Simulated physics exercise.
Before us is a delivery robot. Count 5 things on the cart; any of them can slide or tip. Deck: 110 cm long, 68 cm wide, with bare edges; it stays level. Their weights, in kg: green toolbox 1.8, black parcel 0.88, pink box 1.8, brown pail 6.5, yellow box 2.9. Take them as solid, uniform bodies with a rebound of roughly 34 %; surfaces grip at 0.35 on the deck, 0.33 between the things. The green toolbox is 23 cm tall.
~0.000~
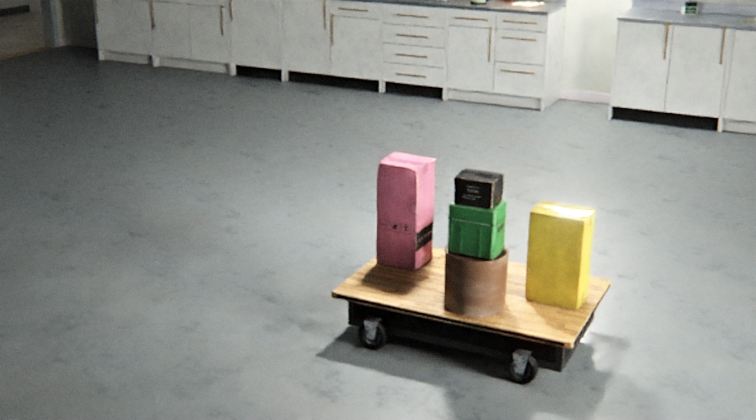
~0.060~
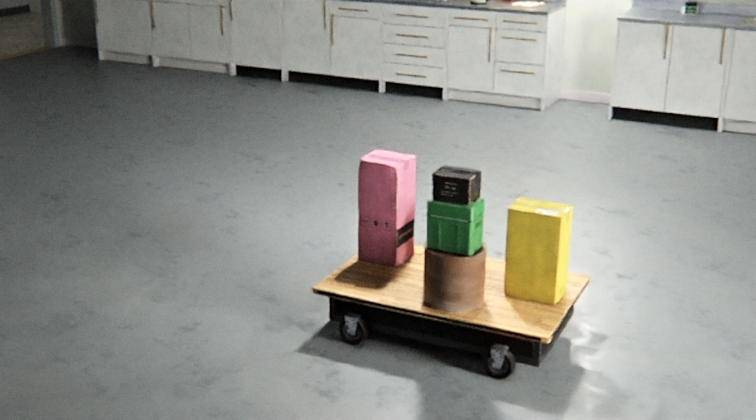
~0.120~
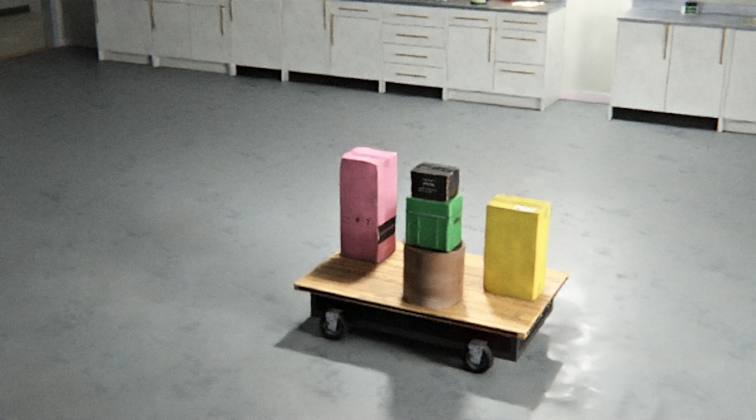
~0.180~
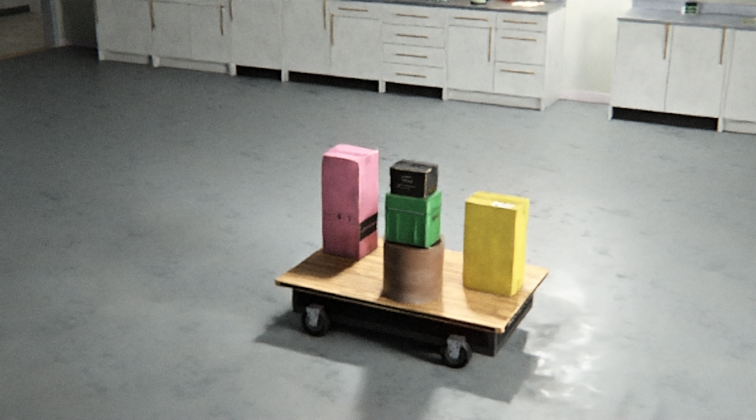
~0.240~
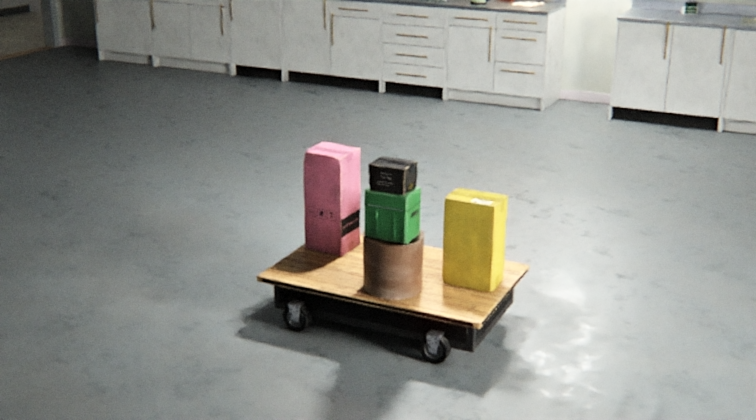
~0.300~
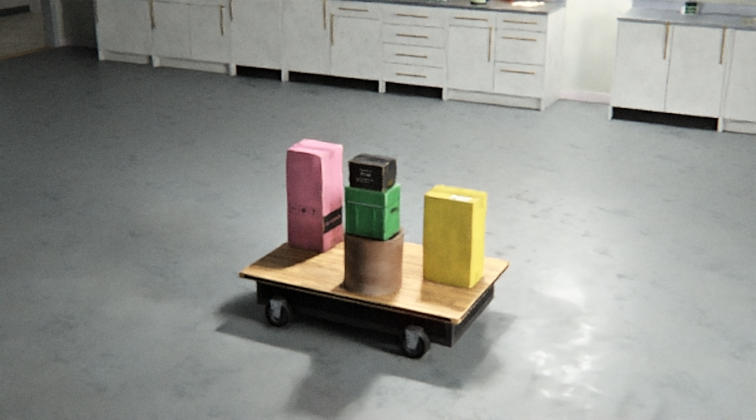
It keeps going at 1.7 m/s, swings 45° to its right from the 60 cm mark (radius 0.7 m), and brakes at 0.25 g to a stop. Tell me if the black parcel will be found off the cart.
The black parcel gets thrown off.
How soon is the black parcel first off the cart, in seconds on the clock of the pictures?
Near 0.7 s.
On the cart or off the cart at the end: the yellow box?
The yellow box ends on the cart.
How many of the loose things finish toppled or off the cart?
In all, 4.
After 0.80 s, cart has run 136 cm, turned 44°; green toolbox, black parcel, pink box and brown pail now off the cart; yellow box moved 2 cm.
After 1.30 s, cart has run 196 cm, turned 45°; yellow box moved 3 cm.
In the end (2.0 s), off the cart, green toolbox, black parcel, pink box and brown pail; the last one under 10 cm from the start.
